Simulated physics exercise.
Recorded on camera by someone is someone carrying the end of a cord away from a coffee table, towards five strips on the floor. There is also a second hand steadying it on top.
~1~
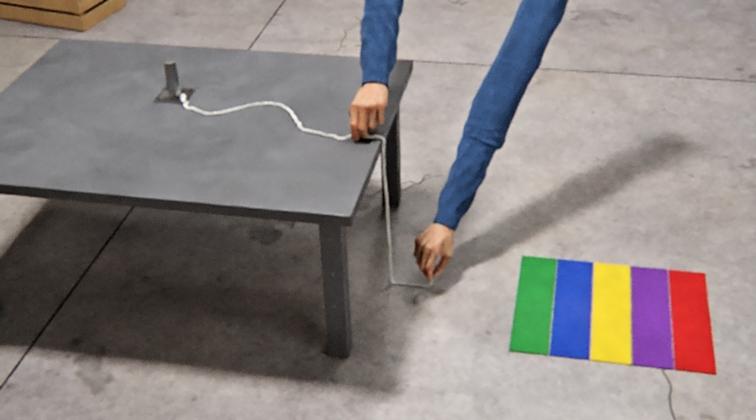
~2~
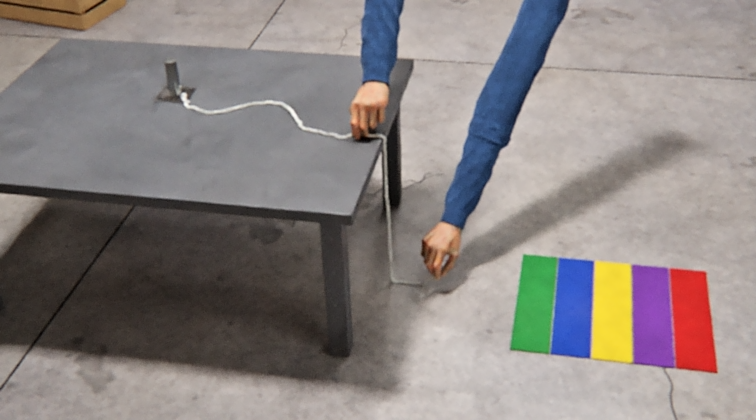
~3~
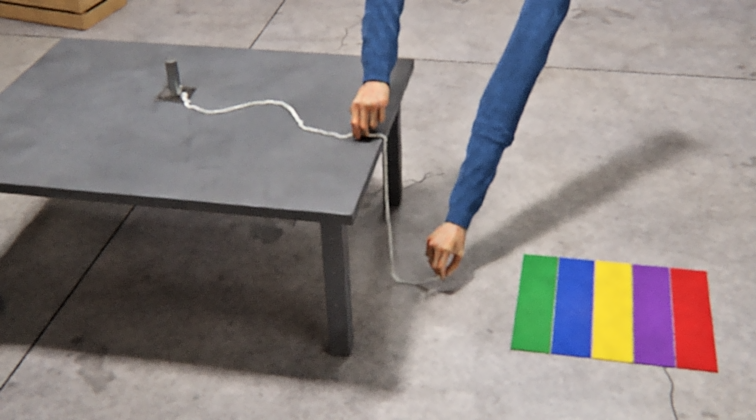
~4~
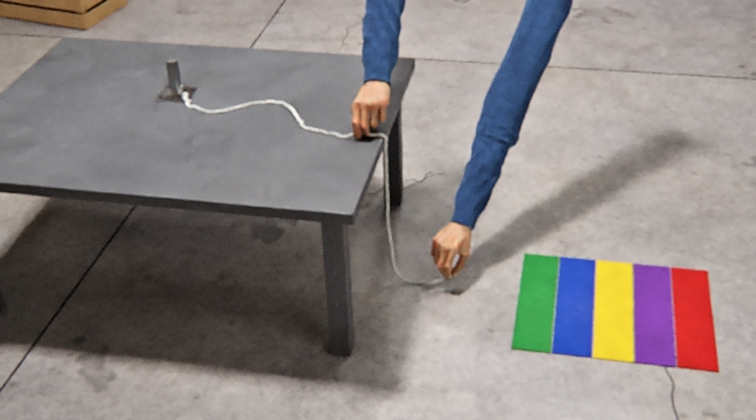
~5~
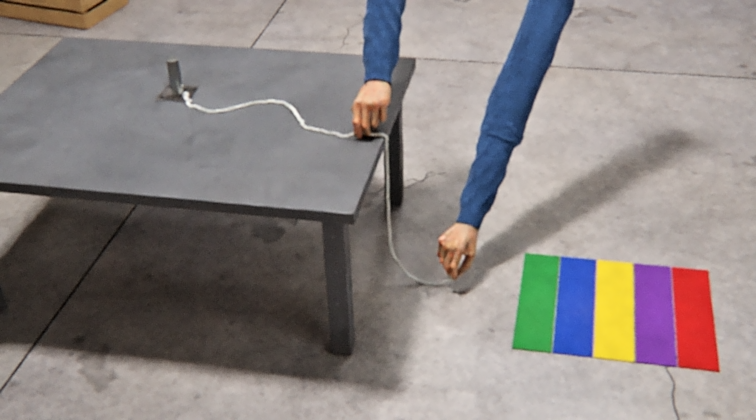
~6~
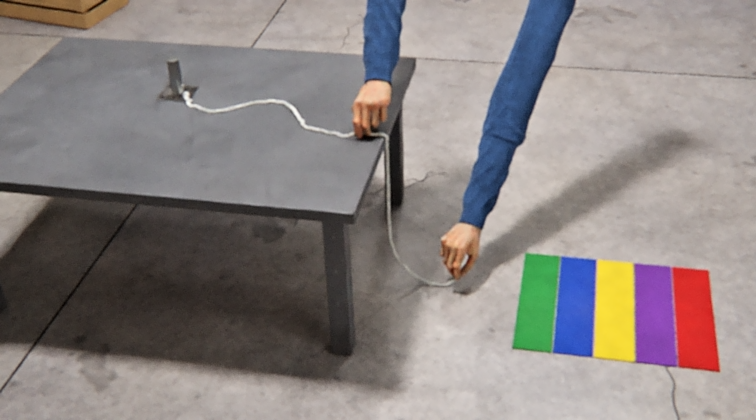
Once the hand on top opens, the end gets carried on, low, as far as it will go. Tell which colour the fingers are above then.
They are above yellow.
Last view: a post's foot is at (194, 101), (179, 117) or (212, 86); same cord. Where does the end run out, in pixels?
About (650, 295), (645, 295) and (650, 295).
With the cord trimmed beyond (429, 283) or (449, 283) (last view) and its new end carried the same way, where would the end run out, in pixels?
For the first cut it's about (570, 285), and for the second about (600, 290).
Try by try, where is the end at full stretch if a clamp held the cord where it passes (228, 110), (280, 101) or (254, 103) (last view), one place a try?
Approximately (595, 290), (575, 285) and (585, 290) respectively.
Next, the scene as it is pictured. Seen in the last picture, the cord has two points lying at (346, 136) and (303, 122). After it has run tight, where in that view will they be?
They finish at (402, 144) and (348, 123) respectively.
Soon after, end near (543, 284); over green.
Then, end near (592, 289); over blue.
At full stretch, end near (620, 291); over yellow. Over yellow.
